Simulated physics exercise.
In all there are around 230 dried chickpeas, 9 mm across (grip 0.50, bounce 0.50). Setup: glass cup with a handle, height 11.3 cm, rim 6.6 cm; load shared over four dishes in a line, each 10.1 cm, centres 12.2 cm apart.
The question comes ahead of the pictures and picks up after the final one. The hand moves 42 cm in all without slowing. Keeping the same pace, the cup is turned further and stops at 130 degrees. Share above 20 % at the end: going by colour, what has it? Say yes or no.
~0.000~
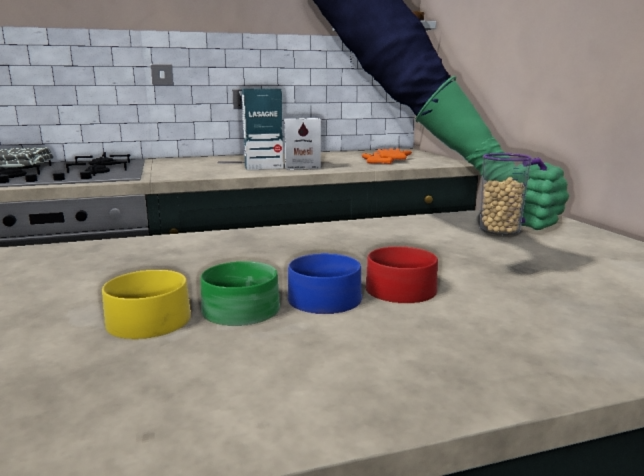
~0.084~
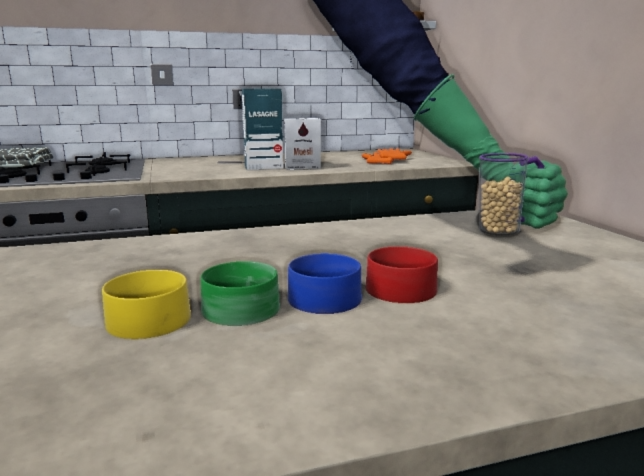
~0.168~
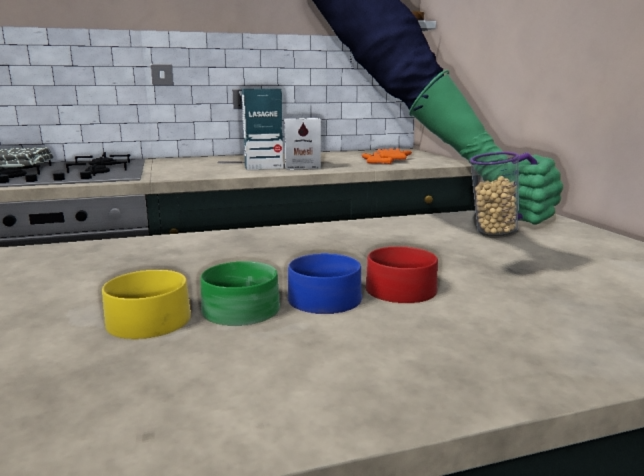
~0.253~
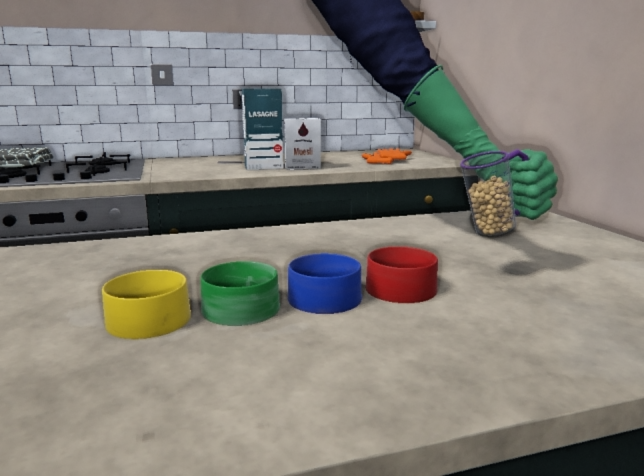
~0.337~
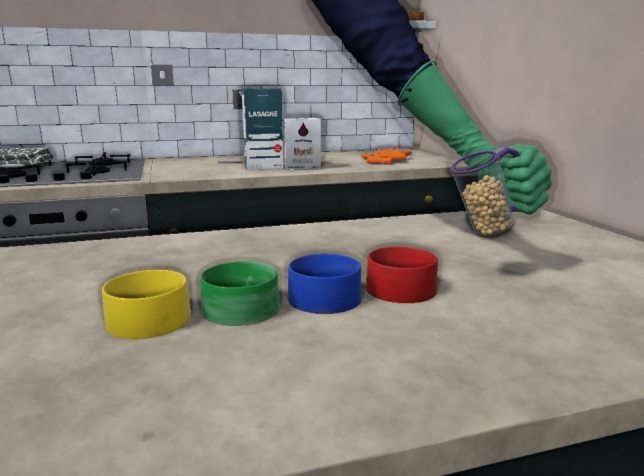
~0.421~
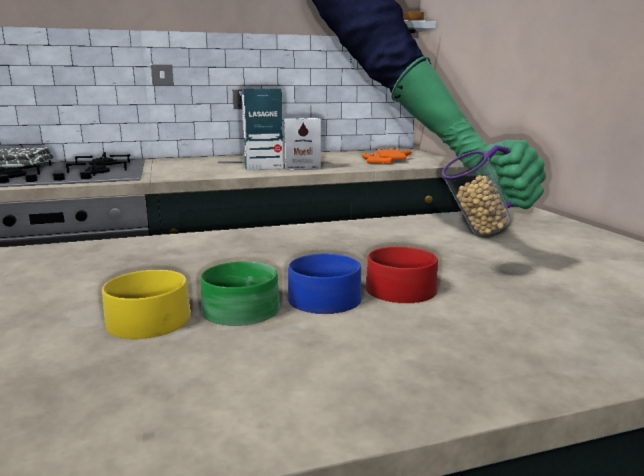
Red: No, blue: Yes, green: No, yellow: No, counter: Yes.
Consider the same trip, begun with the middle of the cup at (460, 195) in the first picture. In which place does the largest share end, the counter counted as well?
The biggest share goes to blue.
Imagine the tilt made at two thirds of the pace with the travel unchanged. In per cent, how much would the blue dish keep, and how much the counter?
The blue dish would get 70 and the counter 30.
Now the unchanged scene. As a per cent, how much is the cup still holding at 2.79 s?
Around 0 percent.
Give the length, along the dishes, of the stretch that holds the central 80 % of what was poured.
I'd put it near 9 cm.
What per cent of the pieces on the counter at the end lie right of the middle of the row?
Near 100 percent ends up there.
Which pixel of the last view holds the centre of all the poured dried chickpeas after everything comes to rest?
After settling, the middle sits near (332, 291).
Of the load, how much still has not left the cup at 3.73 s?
Roughly 0 %.
After 1.84 s, tilt 130 degrees; cup holds 0 %, blue 65 %.
After 2.79 s, tilt 130 degrees; cup holds 0 %, blue 65 %.
Then, at 3.73 s, tilt 130 degrees; cup holds 0 %, blue 65 %.
In the end, at 4.0 s, red 0 %, blue 65 %, green 0 %, yellow 0 %, counter 35 %.
